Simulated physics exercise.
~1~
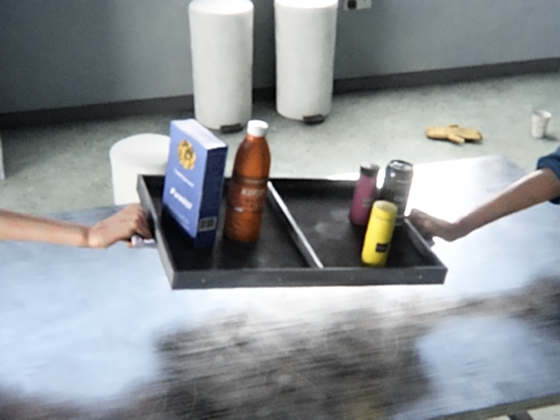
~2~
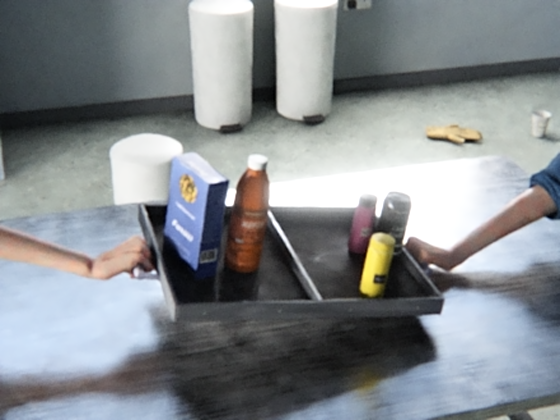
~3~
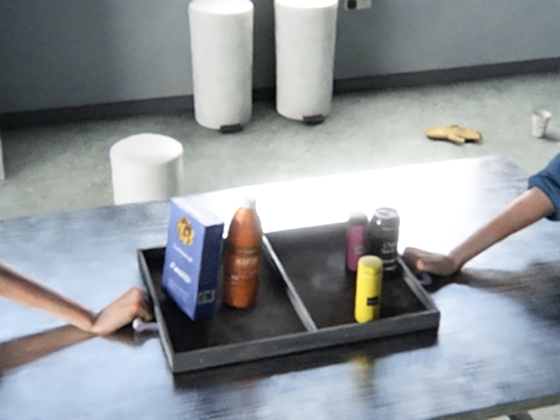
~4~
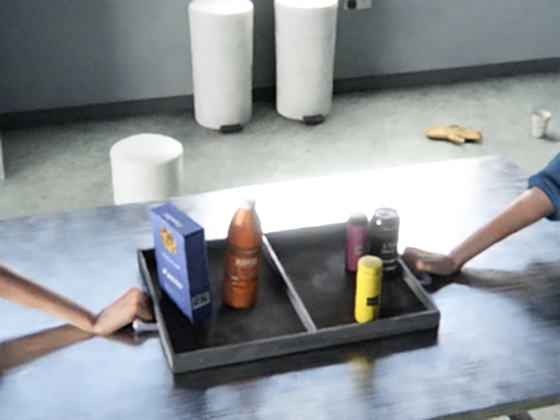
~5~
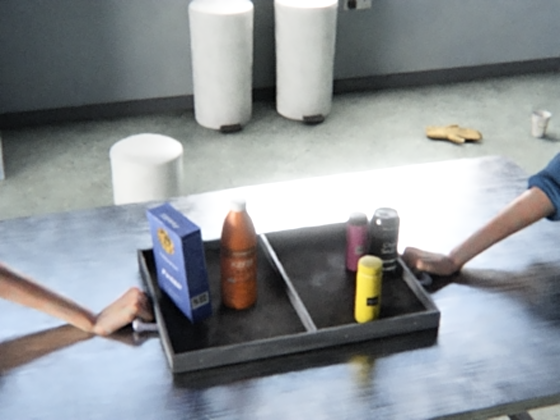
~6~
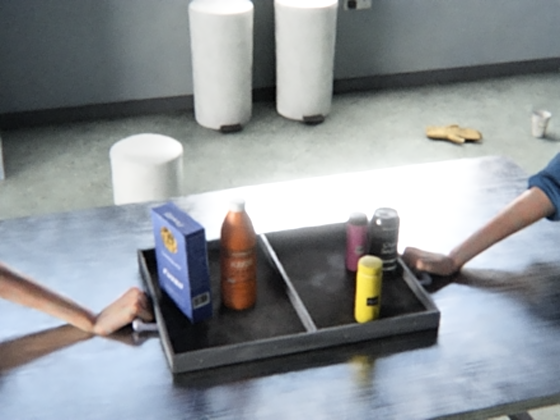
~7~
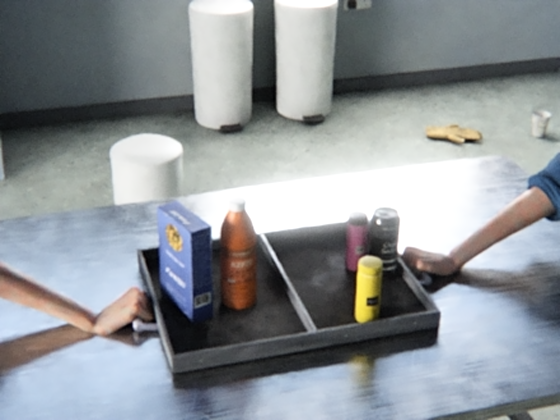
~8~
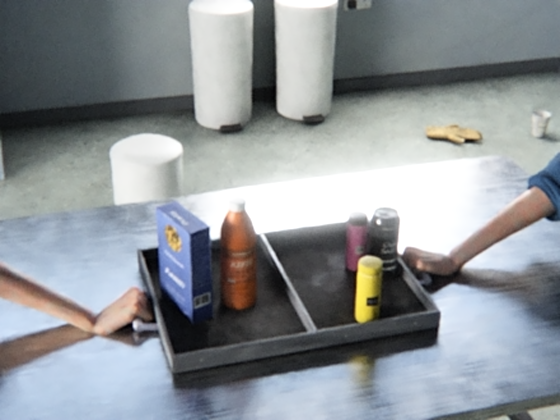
The footage shows two hands lowering a divided black tray holding a blue packet, an orange bottle, a yellow shaker, a pink shaker and a black can onto a table. The packet rocks and shifts slightly as it lands, then everything settles upright, the hands still gripping the tray.
